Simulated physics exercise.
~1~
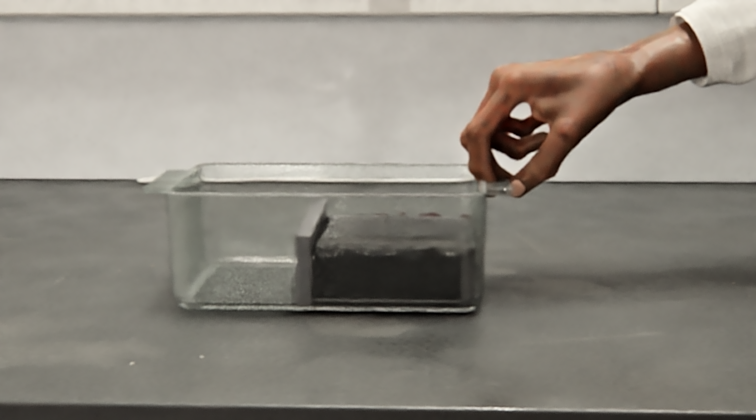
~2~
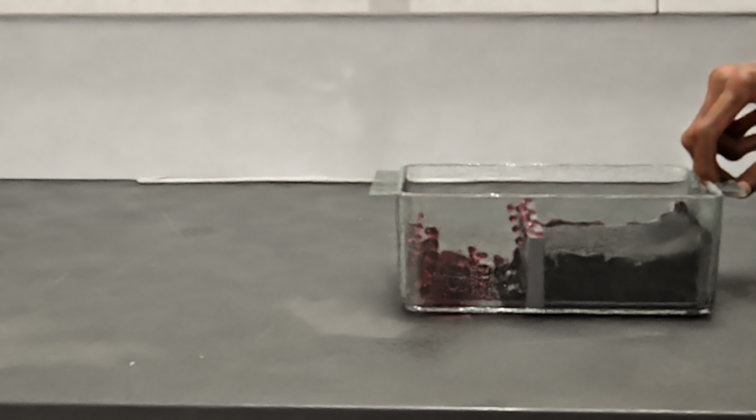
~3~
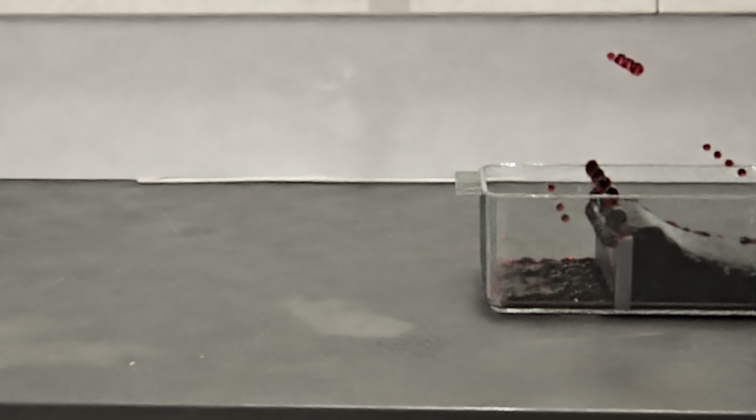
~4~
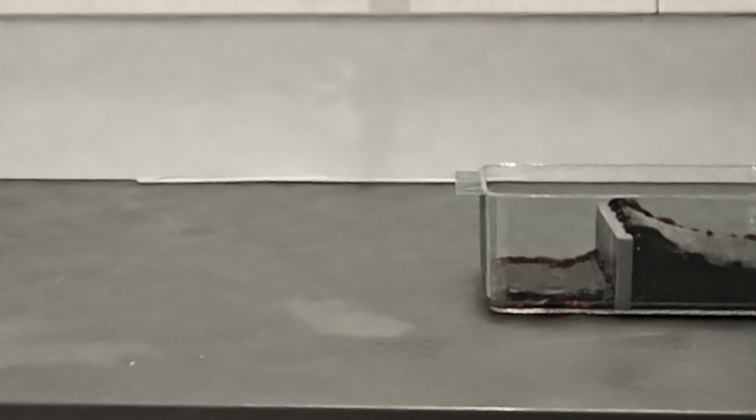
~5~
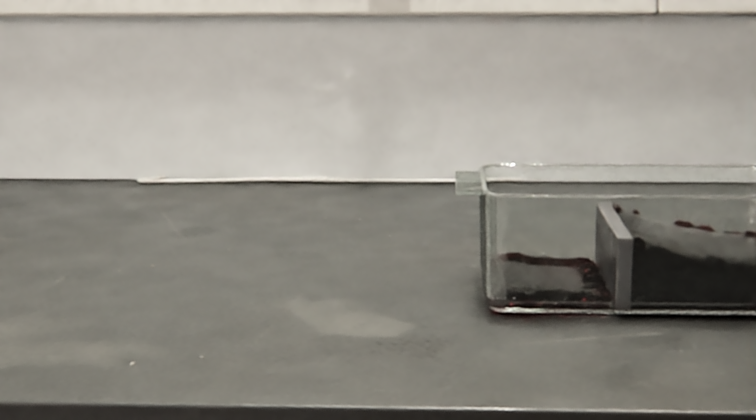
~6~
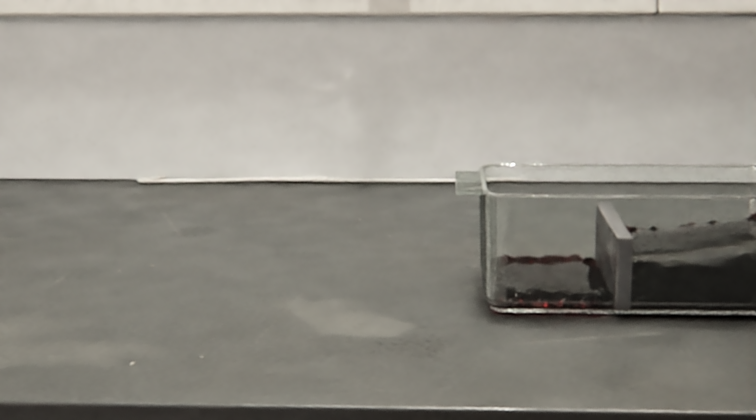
A clear oblong tub with an upright divider, holding dark wine mostly on its right side, sits on a grey counter while a hand grips its right end. The hand pulls the tub to the right in one go, and dark red liquid shows in beads on the left side and at the top of the divider. The hand and the tub's right end pass out of view as red drops fly up above the rim. The tub stops, and the wine on the right settles from a steep slope. It ends still, with a shallow layer left of the divider.
